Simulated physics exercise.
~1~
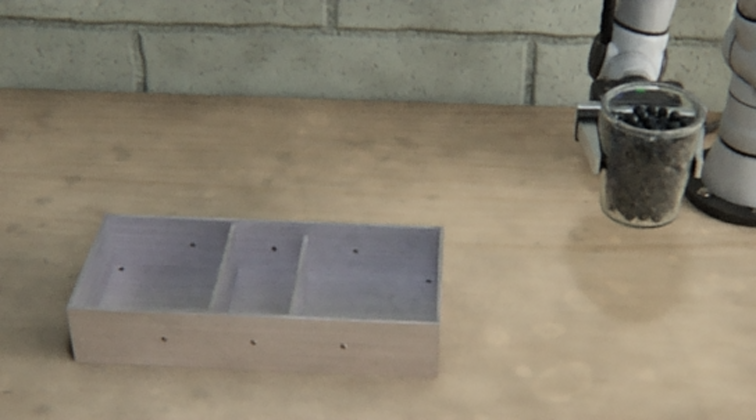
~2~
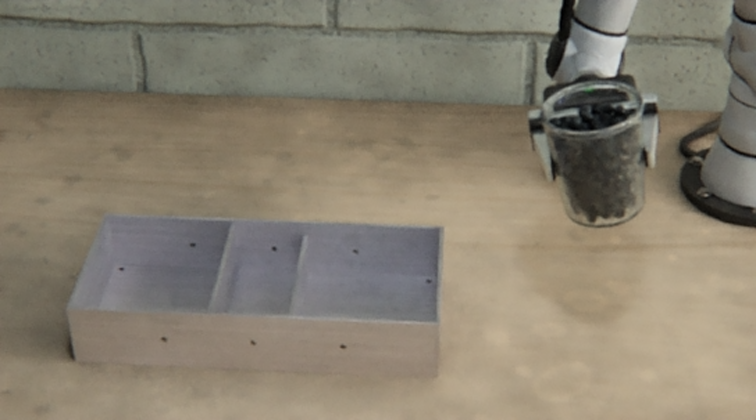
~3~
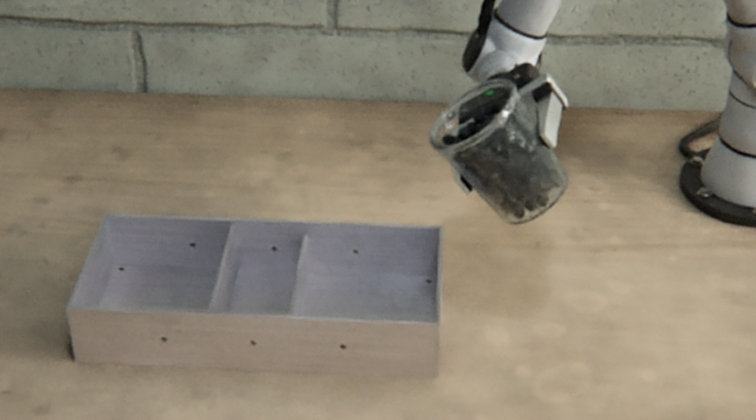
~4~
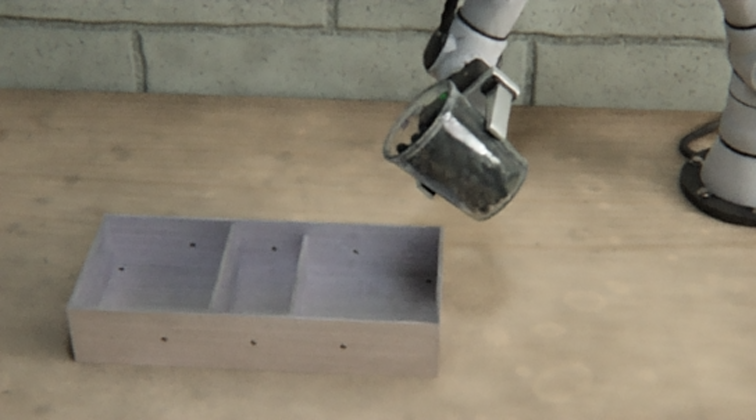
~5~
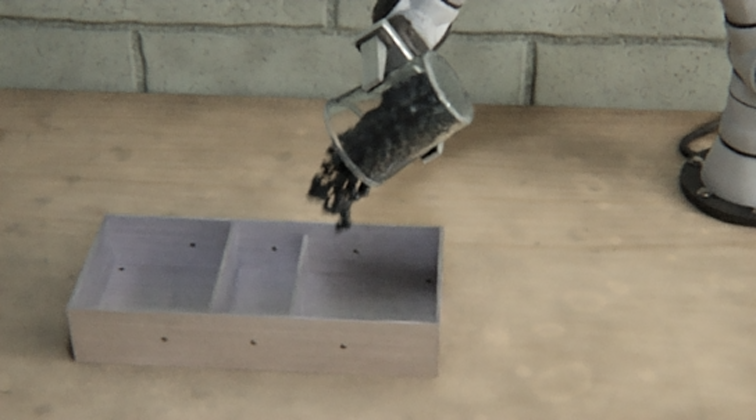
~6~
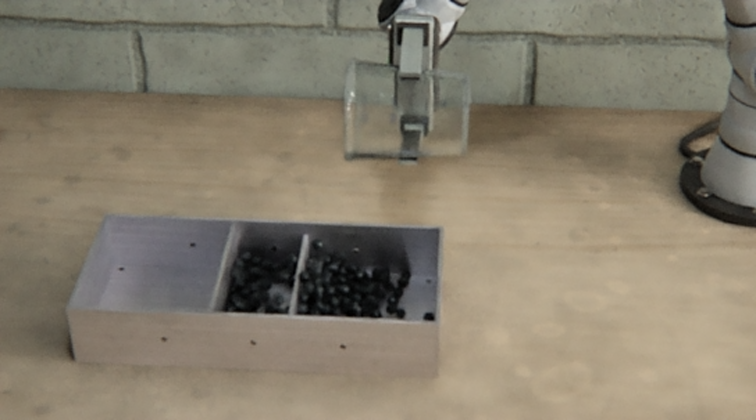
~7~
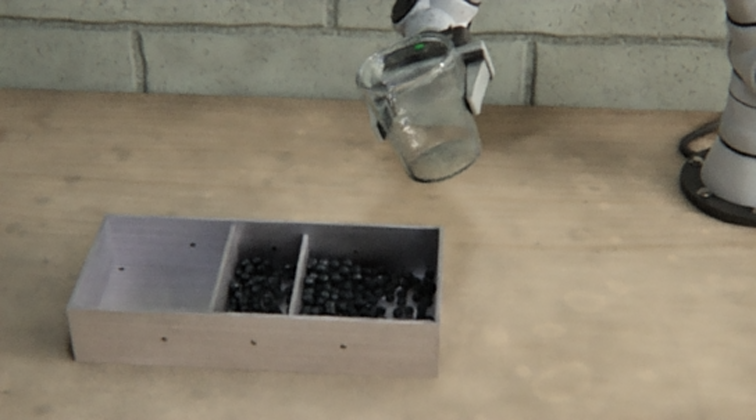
On a wooden tabletop, a robot arm carries a clear beaker leftward and tips black beads into a divided box's middle and right compartments.
